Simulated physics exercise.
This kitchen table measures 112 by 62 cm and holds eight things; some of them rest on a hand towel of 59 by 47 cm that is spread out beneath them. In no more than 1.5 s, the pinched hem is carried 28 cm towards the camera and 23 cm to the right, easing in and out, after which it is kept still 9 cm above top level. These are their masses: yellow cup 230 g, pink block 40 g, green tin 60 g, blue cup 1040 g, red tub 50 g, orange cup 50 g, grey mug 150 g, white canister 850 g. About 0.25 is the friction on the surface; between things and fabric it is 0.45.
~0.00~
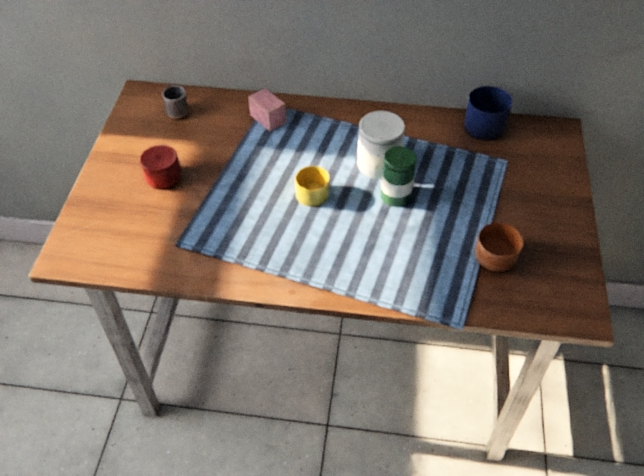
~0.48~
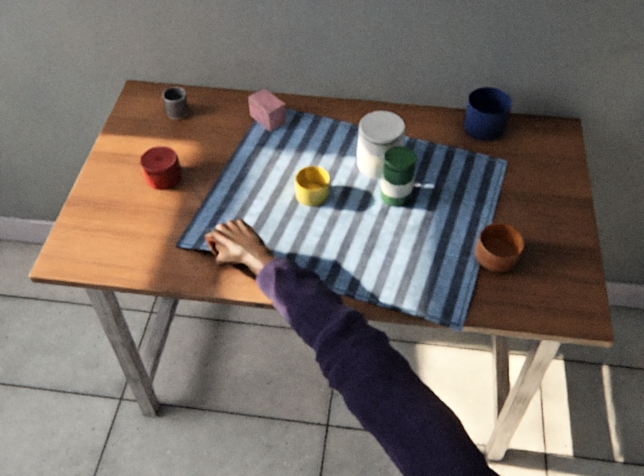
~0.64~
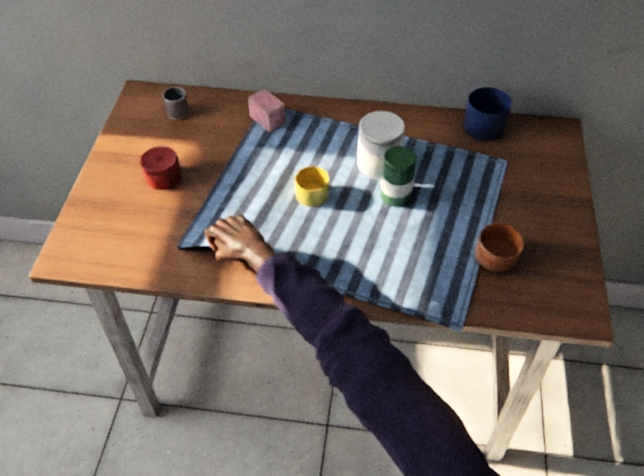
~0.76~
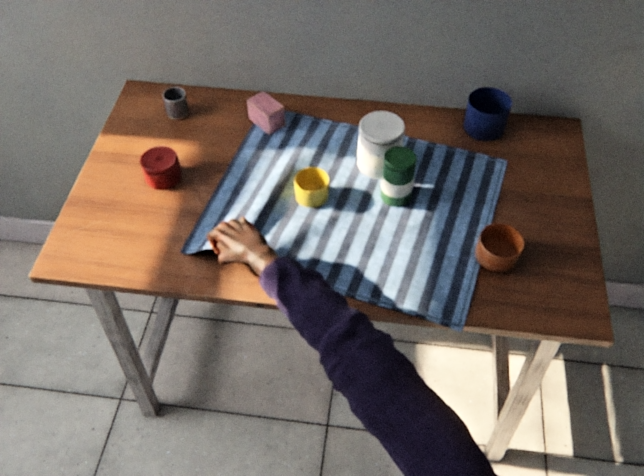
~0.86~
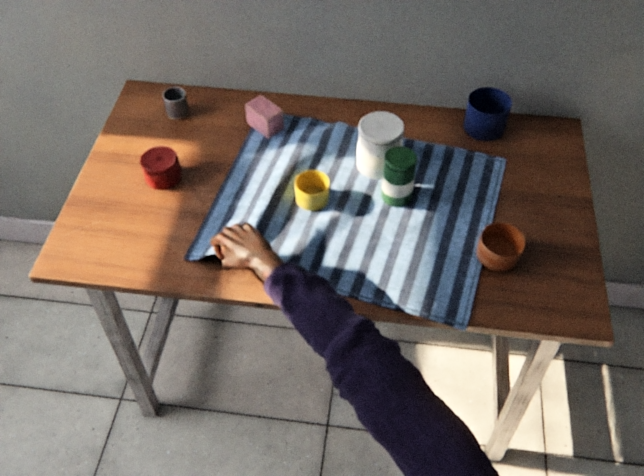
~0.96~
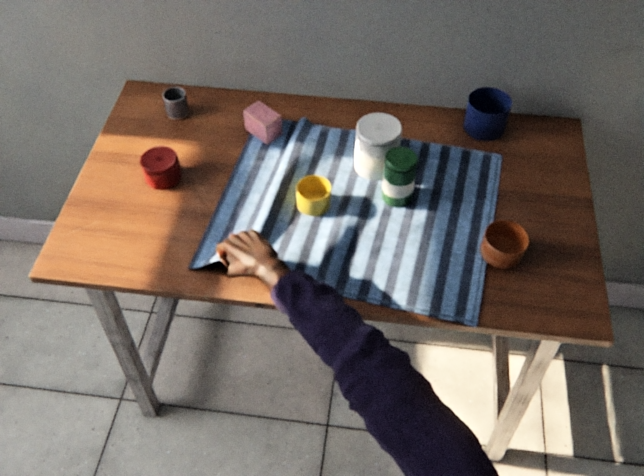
In this clip, a hand in a dark purple sleeve pinches the front left corner of a striped blue towel on a wooden table and draws it slightly toward the viewer and right, the cloth creasing and the pink block shifting slightly.
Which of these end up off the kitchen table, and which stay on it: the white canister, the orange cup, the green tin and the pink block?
One by one: The white canister winds up on; the orange cup winds up on; the green tin winds up on; the pink block winds up on.
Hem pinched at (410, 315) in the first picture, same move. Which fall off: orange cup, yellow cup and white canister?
Then: Orange cup falls off, yellow cup drops off, white canister stays up.
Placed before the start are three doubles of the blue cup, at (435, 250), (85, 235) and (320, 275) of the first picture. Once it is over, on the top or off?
Respectively, the copies end as follows: Still in place, still in place, gone from the top.
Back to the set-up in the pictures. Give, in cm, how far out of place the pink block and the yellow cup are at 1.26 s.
For the pink block it's around 15 cm, and for the yellow cup around 10 cm.
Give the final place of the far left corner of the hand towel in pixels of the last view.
At about (209, 229).
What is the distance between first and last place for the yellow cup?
For the yellow cup, I get 30 cm from where it started.
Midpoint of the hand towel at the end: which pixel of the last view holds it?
(356, 277) or thereabouts.
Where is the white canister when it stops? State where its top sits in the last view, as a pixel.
End position in the last picture: Approx. (341, 190).
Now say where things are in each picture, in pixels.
The first picture shows white canister (382, 125); orange cup (501, 239); green tin (400, 157); pink block (267, 100); hand towel corners (175, 246) (507, 161) (462, 330).
The second picture shows hand towel corners (507, 161) (461, 332); grip (218, 254).
The third picture shows hand towel corners (507, 161) (461, 332); grip (218, 250).
The fourth picture shows pink block (265, 103); hand towel corners (507, 161) (461, 332); grip (220, 253).
The fifth picture shows pink block (264, 107); yellow cup (312, 182); hand towel corners (506, 159) (465, 331); grip (224, 258).
The sixth picture shows white canister (379, 127); orange cup (506, 237); green tin (401, 157); pink block (262, 113); hand towel corners (502, 155) (476, 327); grip (229, 265).
At 1.3 s, 95 % of the hand towel is still over the top; pink block 13 cm off its start, orange cup 5 cm off its start, white canister 5 cm off its start.
At 1.5 s, 85 % of the hand towel is still over the top; pink block 25 cm off its start, white canister 11 cm off its start, green tin 7 cm off its start.
At 1.8 s, 75 % of the hand towel is still over the top; pink block 35 cm off its start at (228, 211), white canister 18 cm off its start at (343, 179), green tin 12 cm off its start at (390, 199).
At 2.1 s, 70 % of the hand towel is still over the top; pink block 38 cm off its start, white canister 21 cm off its start, green tin 14 cm off its start.
At 3.7 s, 70 % of the hand towel is still over the top; pink block 38 cm off its start at (227, 224), white canister 21 cm off its start at (341, 190), green tin 14 cm off its start at (390, 208), orange cup 4 cm off its start at (518, 231).
